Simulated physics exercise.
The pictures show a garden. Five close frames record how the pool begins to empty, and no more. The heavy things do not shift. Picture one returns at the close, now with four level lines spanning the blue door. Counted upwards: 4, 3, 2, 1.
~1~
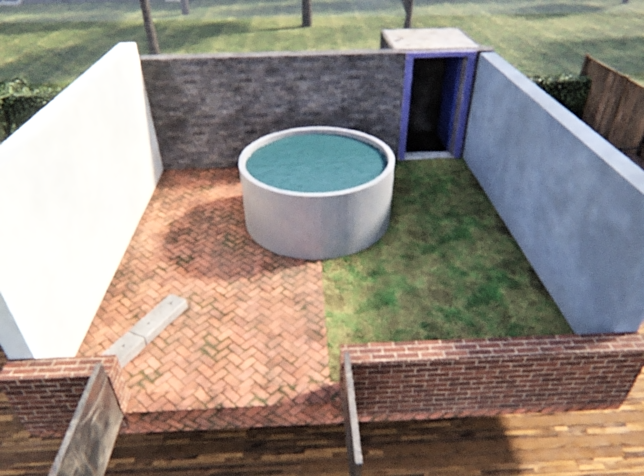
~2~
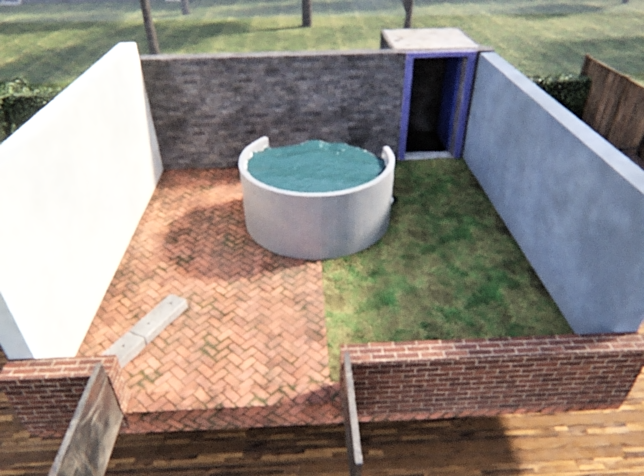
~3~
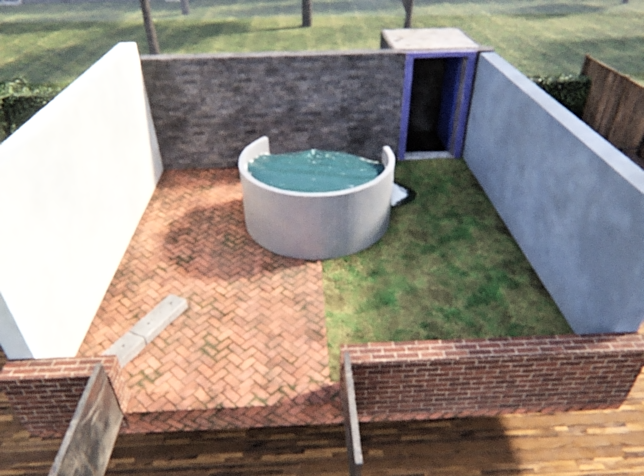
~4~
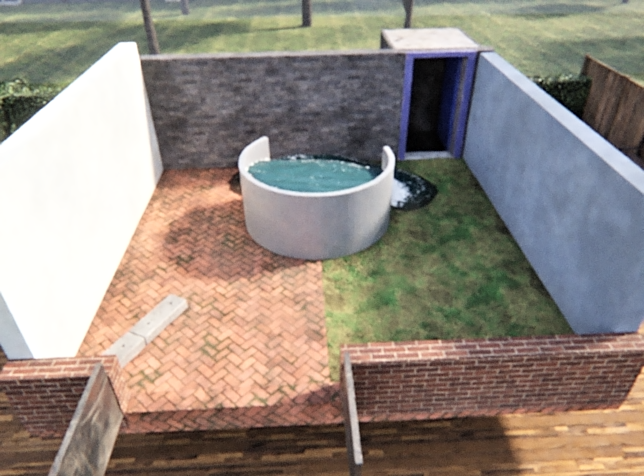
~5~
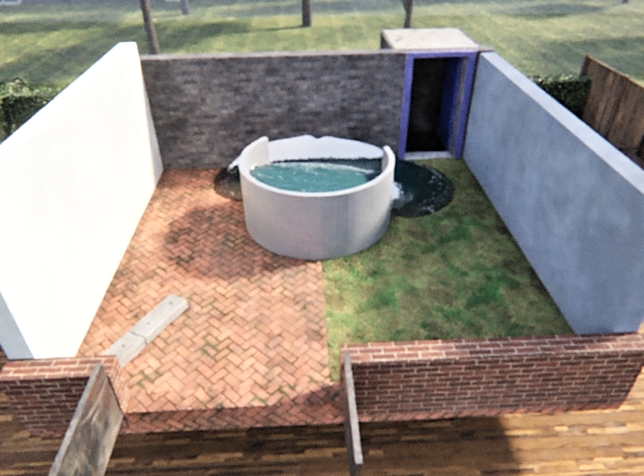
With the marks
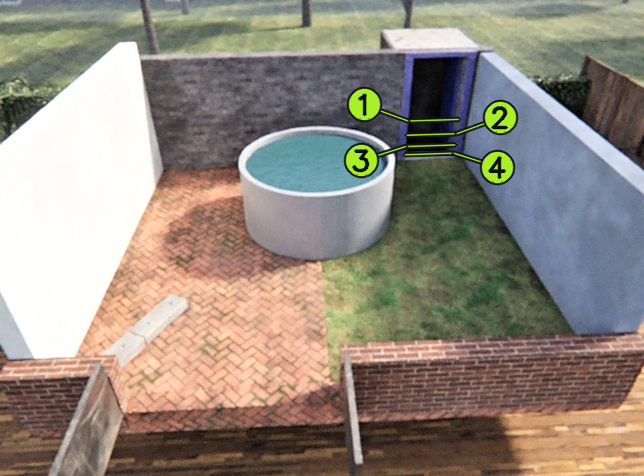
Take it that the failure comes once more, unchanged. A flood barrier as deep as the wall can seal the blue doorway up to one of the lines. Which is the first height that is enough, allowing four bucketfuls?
That is mark 2.
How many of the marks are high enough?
Two of the four.
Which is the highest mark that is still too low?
That is mark 3.
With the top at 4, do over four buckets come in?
Yes, that goes wrong.
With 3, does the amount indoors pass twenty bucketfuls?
No, it does not.
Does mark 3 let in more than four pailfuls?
Yes.
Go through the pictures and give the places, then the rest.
In the first frame, water in the pool at rest, its middle at (317, 162); foot of the blue doorway at (428, 159); open gate at (228, 346).
In the second frame, water covers 3 % of the ground, its front hidden from here.
In the third frame, front seen at (410, 194), 7 % of the ground wet.
In the fourth frame, front seen at (427, 188), 14 % of the ground wet.
In the fifth frame, front seen at (221, 174), 19 % of the ground wet.
On the marked copy, 1 at (433, 120); 2 at (431, 134); 3 at (430, 145); 4 at (429, 153); from the bottom up 4, 3, 2, 1.
For mark 1, nothing gets over.
For mark 2, a bucket or two gets in.
For mark 3, about 8 bucketfuls get in.
For mark 4, dozens of bucketfuls pour in.
